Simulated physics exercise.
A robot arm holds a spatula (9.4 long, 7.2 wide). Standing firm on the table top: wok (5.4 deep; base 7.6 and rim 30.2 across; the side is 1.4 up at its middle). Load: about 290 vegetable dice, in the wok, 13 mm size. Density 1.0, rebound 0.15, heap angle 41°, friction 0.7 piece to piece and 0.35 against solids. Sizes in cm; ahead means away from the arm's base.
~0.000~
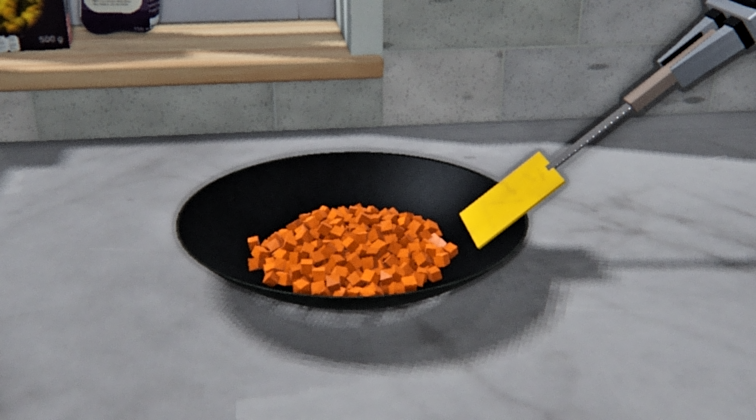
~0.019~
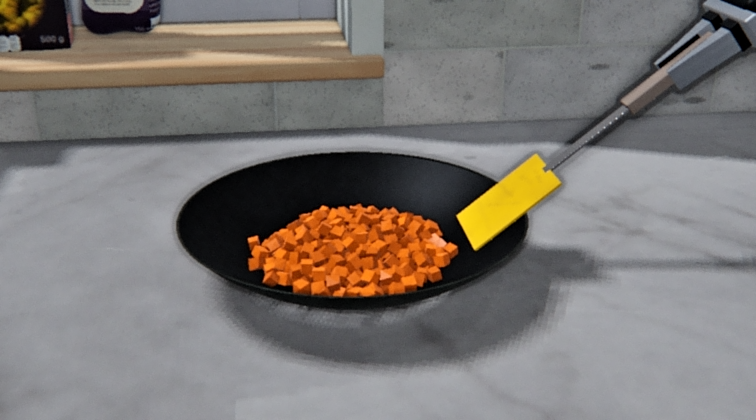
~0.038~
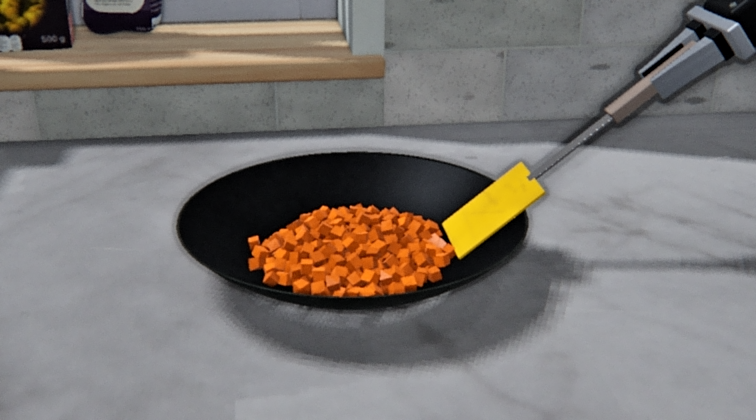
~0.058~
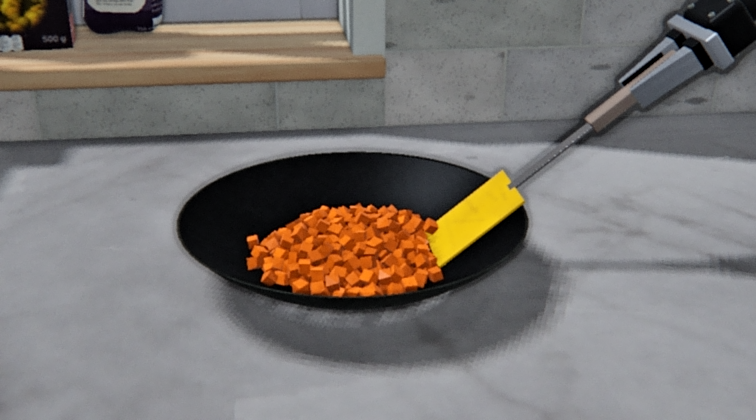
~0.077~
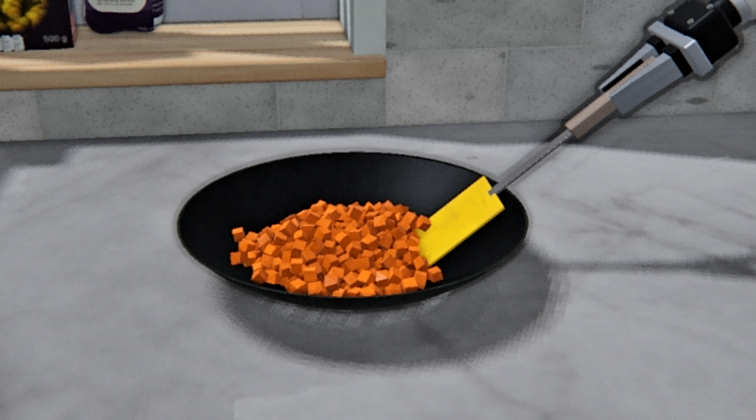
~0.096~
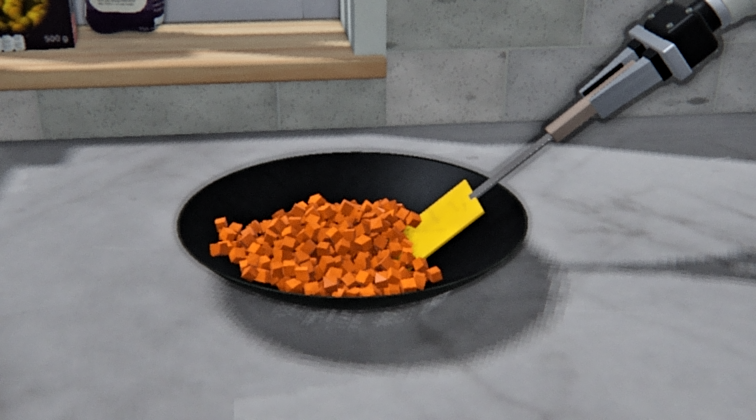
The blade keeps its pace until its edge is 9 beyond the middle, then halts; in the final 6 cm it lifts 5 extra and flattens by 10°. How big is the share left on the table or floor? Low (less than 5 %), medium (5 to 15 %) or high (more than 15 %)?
Answer: High; more than 15 % of the vegetable dice finish on the table or floor.
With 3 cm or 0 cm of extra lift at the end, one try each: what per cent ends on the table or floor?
About 35 and 25 per cent.
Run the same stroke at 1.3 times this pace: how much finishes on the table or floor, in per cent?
About 30 per cent.
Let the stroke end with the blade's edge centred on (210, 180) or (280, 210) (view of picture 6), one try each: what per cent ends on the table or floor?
About 45 and 10 per cent.
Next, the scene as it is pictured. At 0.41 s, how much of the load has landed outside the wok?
About 15 per cent.
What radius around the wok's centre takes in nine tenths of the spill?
Some 35 cm.
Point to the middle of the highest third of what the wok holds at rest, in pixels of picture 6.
At about (251, 242).
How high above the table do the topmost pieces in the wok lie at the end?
About 6.0 cm.
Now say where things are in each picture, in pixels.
In the first picture, spatula top edge at (552, 166), sloping 39°; upper third of the load around (354, 240), from x 255 to 450, top at y 210; 286 in the wok.
In the second picture, spatula top edge at (549, 168), sloping 39°; upper third of the load around (354, 239), from x 255 to 450, top at y 210.
In the third picture, spatula top edge at (533, 177), sloping 39°; upper third of the load around (355, 239), from x 255 to 450, top at y 210.
In the fourth picture, spatula top edge at (514, 186), sloping 39°; upper third of the load around (354, 238), from x 255 to 435, top at y 210.
In the fifth picture, spatula top edge at (494, 192), sloping 39°; upper third of the load around (339, 235), from x 240 to 435, top at y 210.
In the sixth picture, spatula top edge at (475, 195), sloping 39°; upper third of the load around (313, 234), from x 220 to 435, top at y 200; 286 in the wok.
By 0.14 s, sloping 39°, highest piece 6 above the table; 286 in the wok.
By 0.19 s, sloping 36°, highest piece 8 above the table; 279 in the wok, 7 on the blade or in flight.
By 0.41 s, sloping 29°, highest piece 10 above the table; 217 in the wok, 47 on the table or floor, 22 on the blade or in flight.
By 1.46 s, sloping 29°, highest piece 6 above the table; 217 in the wok, 69 on the table or floor.
Final count, 217 in the wok, 69 on the table or floor. That is 24 % on the table or floor.
